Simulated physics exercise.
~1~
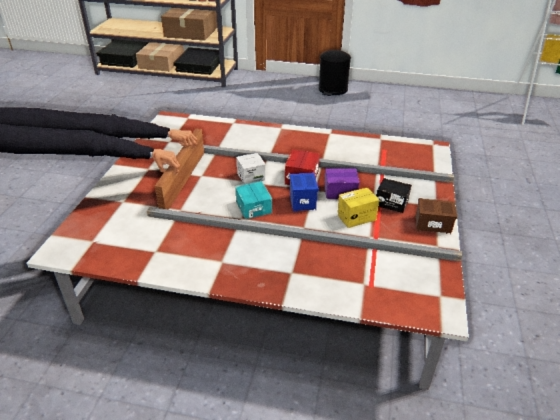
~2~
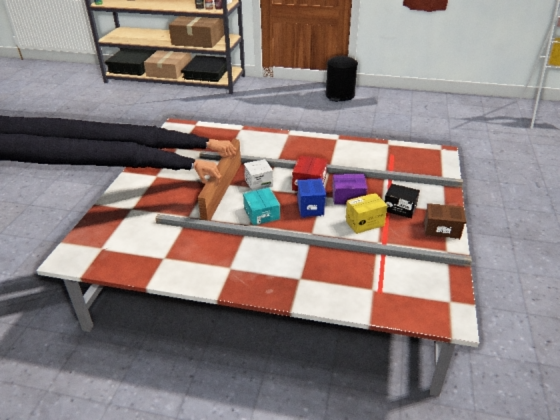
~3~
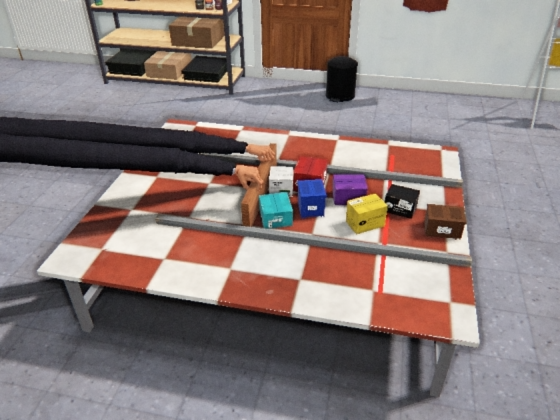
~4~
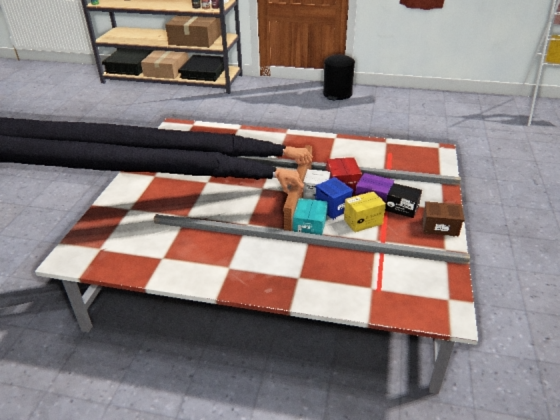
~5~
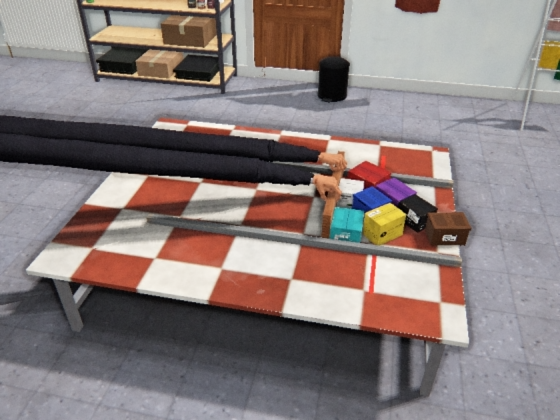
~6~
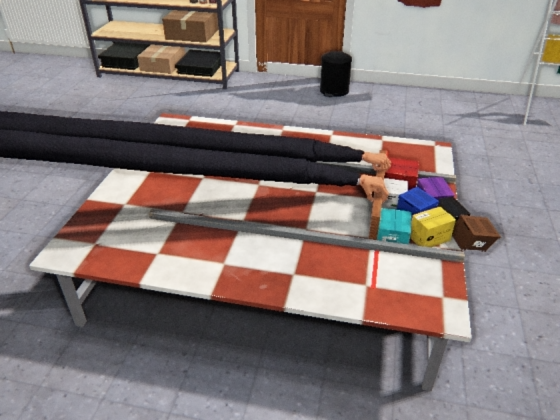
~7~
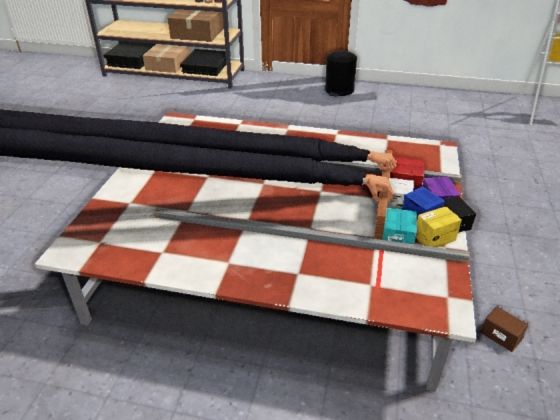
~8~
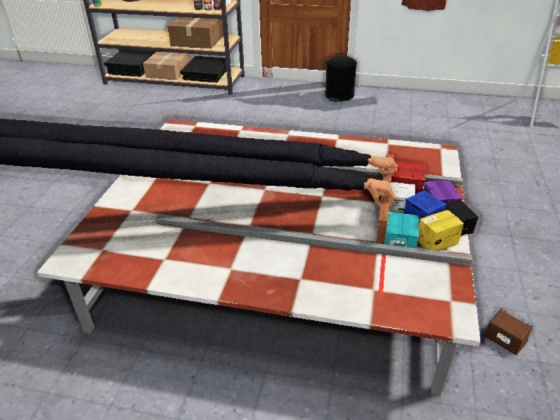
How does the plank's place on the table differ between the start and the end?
At the start the plank stands toward the left part of the table, short of all the boxes. By the end it has been pushed across to the right, close to the red tape line, with the boxes bunched against it near the table's edge.
